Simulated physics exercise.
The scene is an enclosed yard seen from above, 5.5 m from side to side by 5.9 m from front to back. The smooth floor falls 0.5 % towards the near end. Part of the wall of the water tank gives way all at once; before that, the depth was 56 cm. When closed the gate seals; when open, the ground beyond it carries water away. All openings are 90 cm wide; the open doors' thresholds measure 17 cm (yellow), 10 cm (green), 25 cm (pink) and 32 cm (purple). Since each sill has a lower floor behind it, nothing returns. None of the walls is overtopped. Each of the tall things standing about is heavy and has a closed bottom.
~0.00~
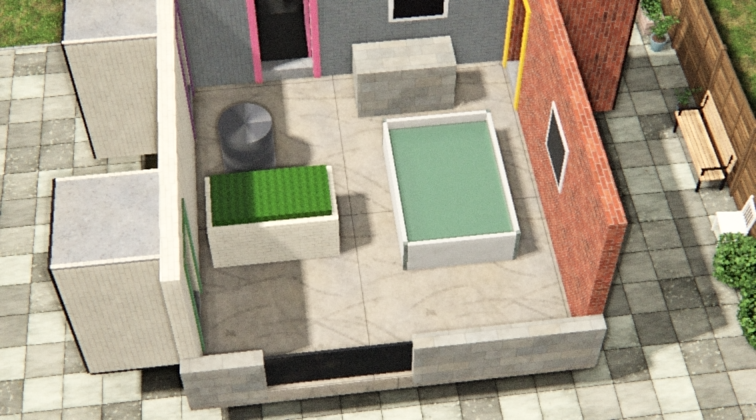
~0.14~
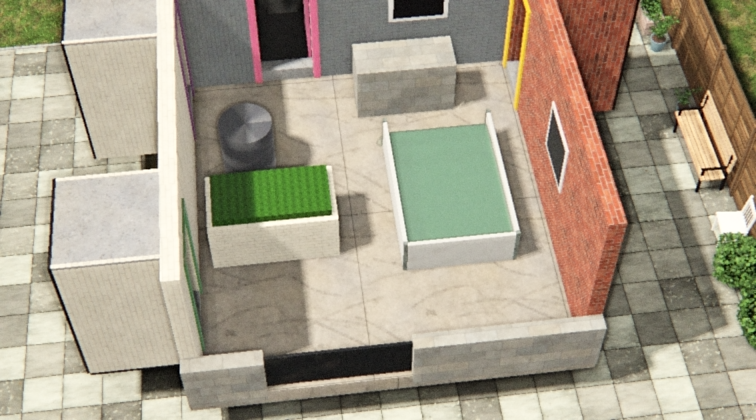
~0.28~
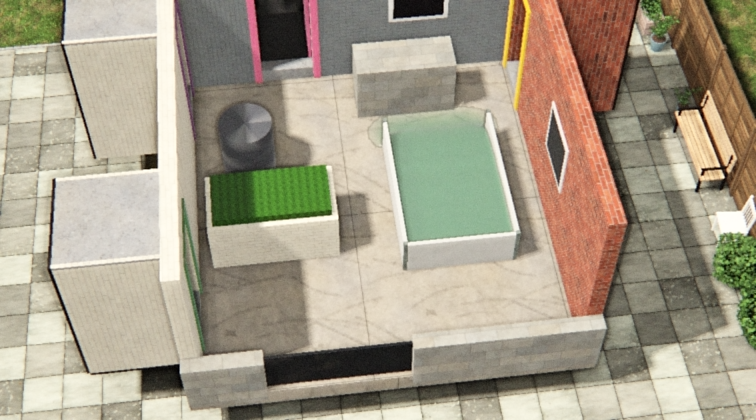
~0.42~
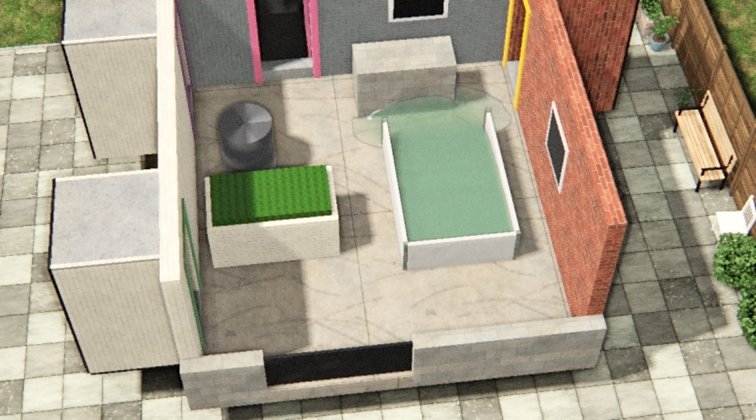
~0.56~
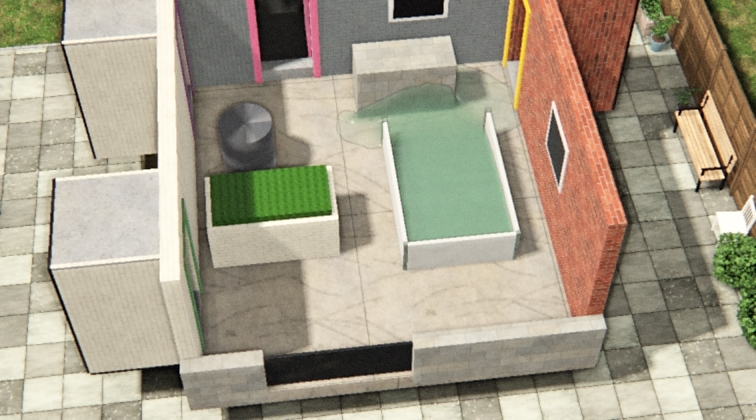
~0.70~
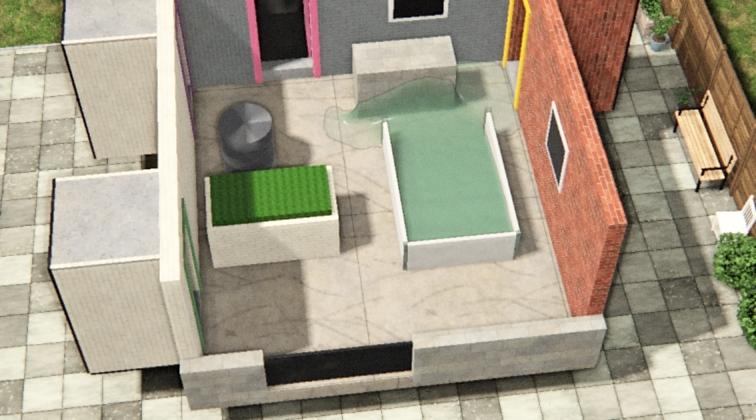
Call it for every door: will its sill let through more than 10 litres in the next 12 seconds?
Yellow door - it will, green door - it will not, pink door - it will not, purple door - it will not.
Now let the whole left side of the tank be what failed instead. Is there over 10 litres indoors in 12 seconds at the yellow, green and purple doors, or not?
Yellow falls short; green exceeds; purple falls short.
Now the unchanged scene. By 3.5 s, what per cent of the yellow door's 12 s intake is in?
About 90 per cent.
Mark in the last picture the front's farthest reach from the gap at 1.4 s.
(260, 134).
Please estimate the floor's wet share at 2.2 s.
Some 40 per cent of it.
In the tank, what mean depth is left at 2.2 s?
I'd put the average depth near 26 cm.
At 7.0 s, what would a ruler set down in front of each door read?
In centimetres - yellow: 12, green: 3, pink: 11, purple: 11.
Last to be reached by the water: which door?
Green.
After 1.4 s water covers 20 % of the floor and is deepest (40 cm) near (418, 119); yellow door 32 cm at the sill, 4 L in, green door not reached, pink door not reached, purple door not reached.
After 2.2 s water covers 40 % of the floor and is deepest (36 cm) near (420, 127); yellow door 33 cm at the sill, 58 L in, green door not reached, pink door 3 cm at the sill, 0 L in, purple door 14 cm at the sill, 0 L in.
After 3.5 s water covers 50 % of the floor and is deepest (25 cm) near (512, 110); yellow door 26 cm at the sill, 132 L in, green door not reached, pink door 6 cm at the sill, 0 L in, purple door 18 cm at the sill, 0 L in.
After 7.0 s water covers 80 % of the floor and is deepest (17 cm) near (375, 181); yellow door 12 cm at the sill, 151 L in, green door 3 cm at the sill, 0 L in, pink door 11 cm at the sill, 0 L in, purple door 11 cm at the sill, 0 L in.
After 12.0 s water covers 95 % of the floor and is deepest (12 cm) near (205, 383); yellow door 9 cm at the sill, 151 L in, green door 8 cm at the sill, 0 L in, pink door 8 cm at the sill, 0 L in, purple door 9 cm at the sill, 0 L in.
